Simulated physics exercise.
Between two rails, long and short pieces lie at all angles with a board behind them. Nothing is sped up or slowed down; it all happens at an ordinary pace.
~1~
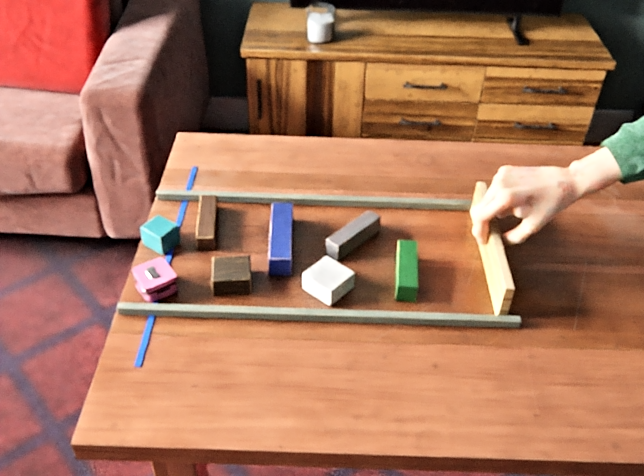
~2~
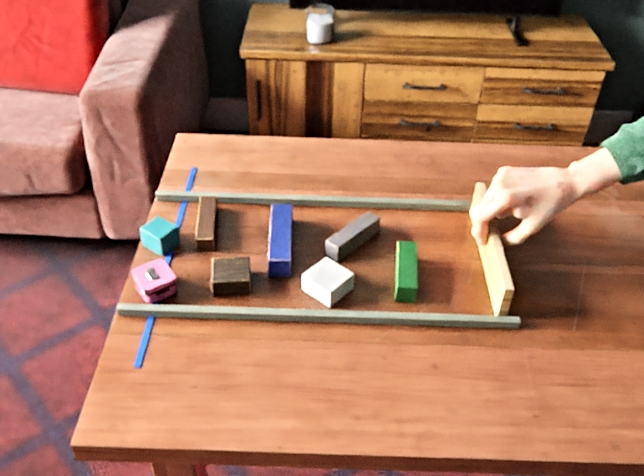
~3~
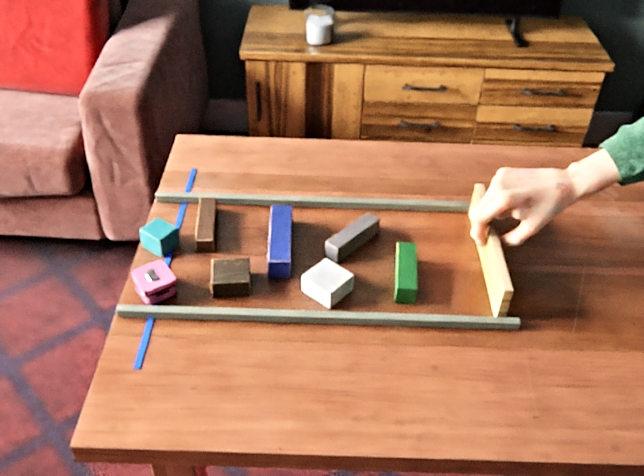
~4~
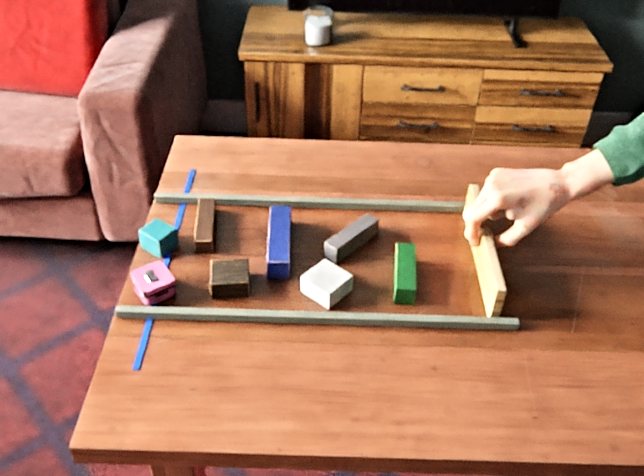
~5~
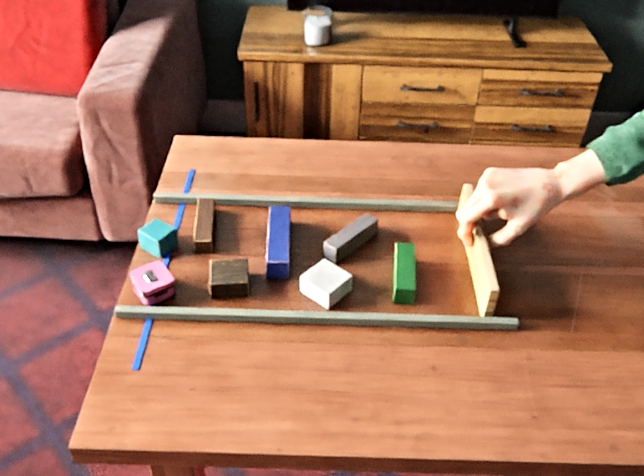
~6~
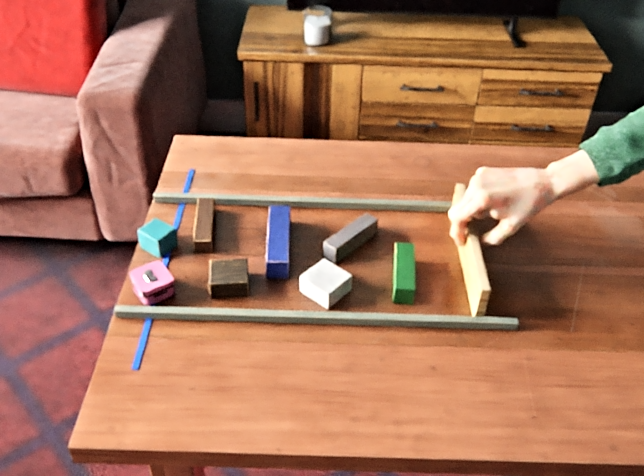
On a wooden table in a living room, coloured blocks and bars and a pink case lie scattered between two rails, while a hand at the right slides an upright board slightly left; the pieces stay still.
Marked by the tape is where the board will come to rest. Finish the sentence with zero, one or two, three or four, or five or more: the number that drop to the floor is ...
The number that drop to the floor is five or more.
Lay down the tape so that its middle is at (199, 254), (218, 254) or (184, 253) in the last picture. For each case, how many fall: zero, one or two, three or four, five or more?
The three counts come out as three to four, either one or two and three or four.
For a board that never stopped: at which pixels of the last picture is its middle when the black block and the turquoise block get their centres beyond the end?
Black block over the end: About (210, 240). Turquoise block over the end: About (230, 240).
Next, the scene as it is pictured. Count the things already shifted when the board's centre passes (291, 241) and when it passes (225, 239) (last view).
Counts: 5 and 8.
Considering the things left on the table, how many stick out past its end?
I make it 1.
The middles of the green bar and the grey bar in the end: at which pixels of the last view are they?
Reading them off: First (151, 266); then (150, 230).
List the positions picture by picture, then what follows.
In the first picture, turquoise block (161, 235); pink case (156, 281); brown bar (208, 222); board (491, 246); tape (171, 250).
In the second picture, pink case (156, 282); green bar (406, 271).
In the third picture, brown bar (207, 224); board (489, 247).
In the fourth picture, turquoise block (159, 238); black block (230, 279).
In the fifth picture, pink case (154, 285); white block (326, 284).
In the sixth picture, turquoise block (158, 238); pink case (153, 284); brown bar (205, 224); board (469, 247); tape (168, 253).
Soon after, none off yet; turquoise block at rest near (158, 238); pink case at rest near (153, 284); brown bar at rest near (205, 224).
Then, one off so far; turquoise block tipped well over near (122, 241); pink case falling near (101, 365); brown bar moved a little near (168, 218).
At rest, the number that fall off is five or more; fallen, white block, blue bar, black block, brown bar, pink case and turquoise block.
